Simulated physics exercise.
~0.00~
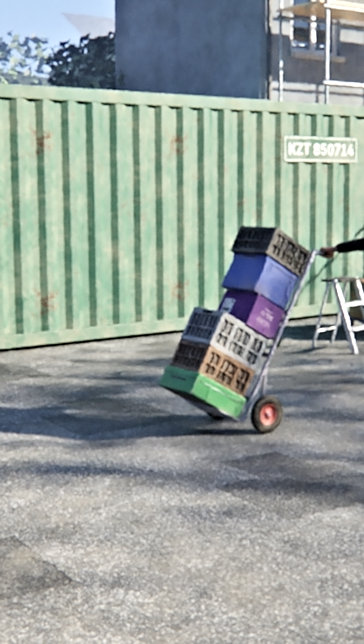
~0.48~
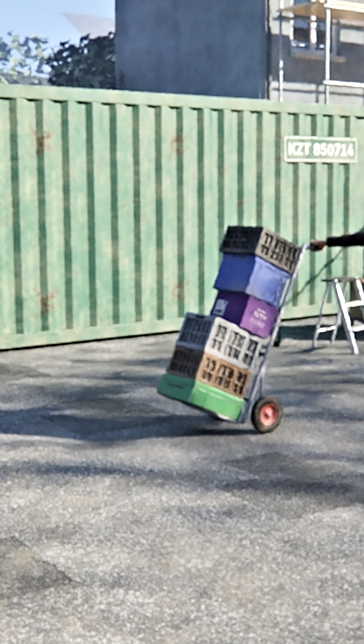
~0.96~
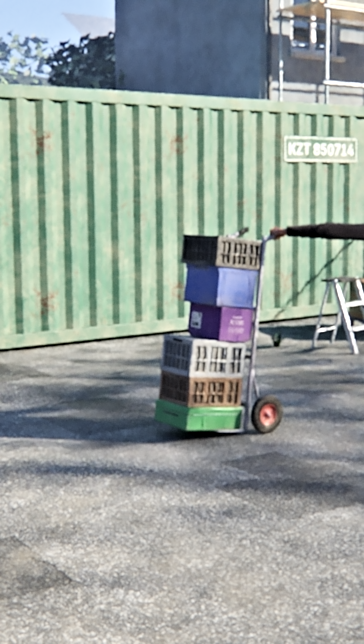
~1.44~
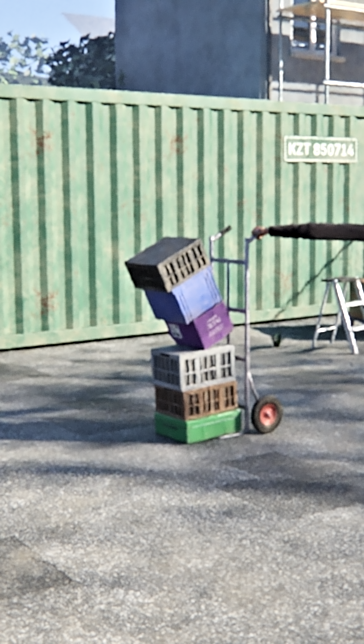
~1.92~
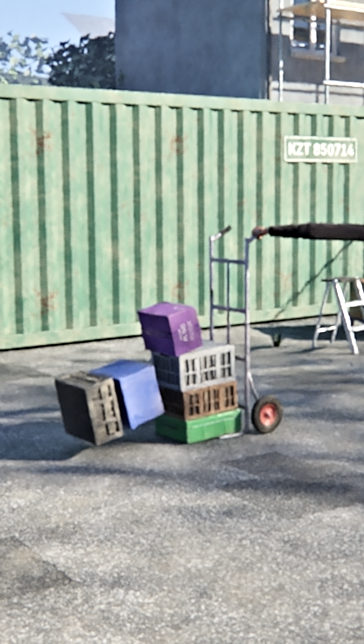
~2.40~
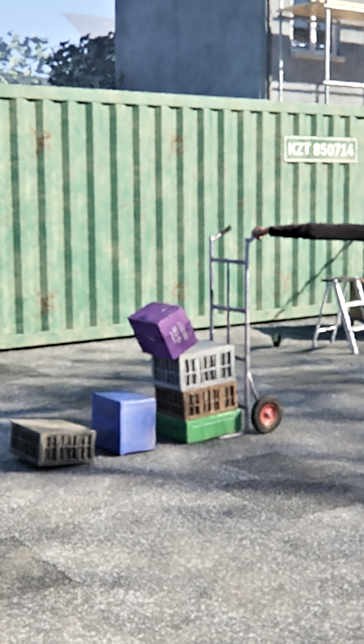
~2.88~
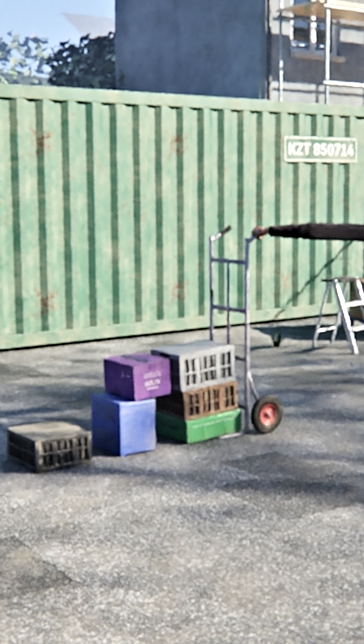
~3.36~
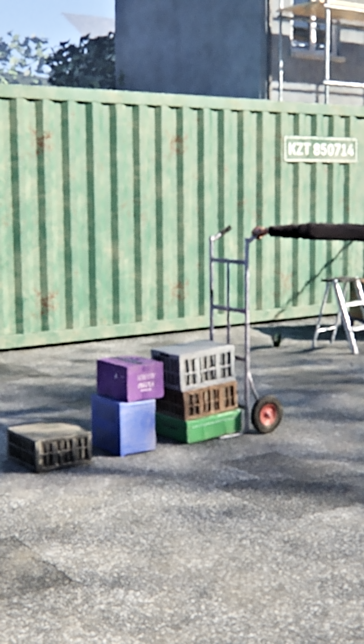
In a paved yard beside a green shipping container, an arm swung a loaded sack truck upright, and the black crate, blue tote and purple box toppled off to the left while the grey, brown and green ones stayed stacked.
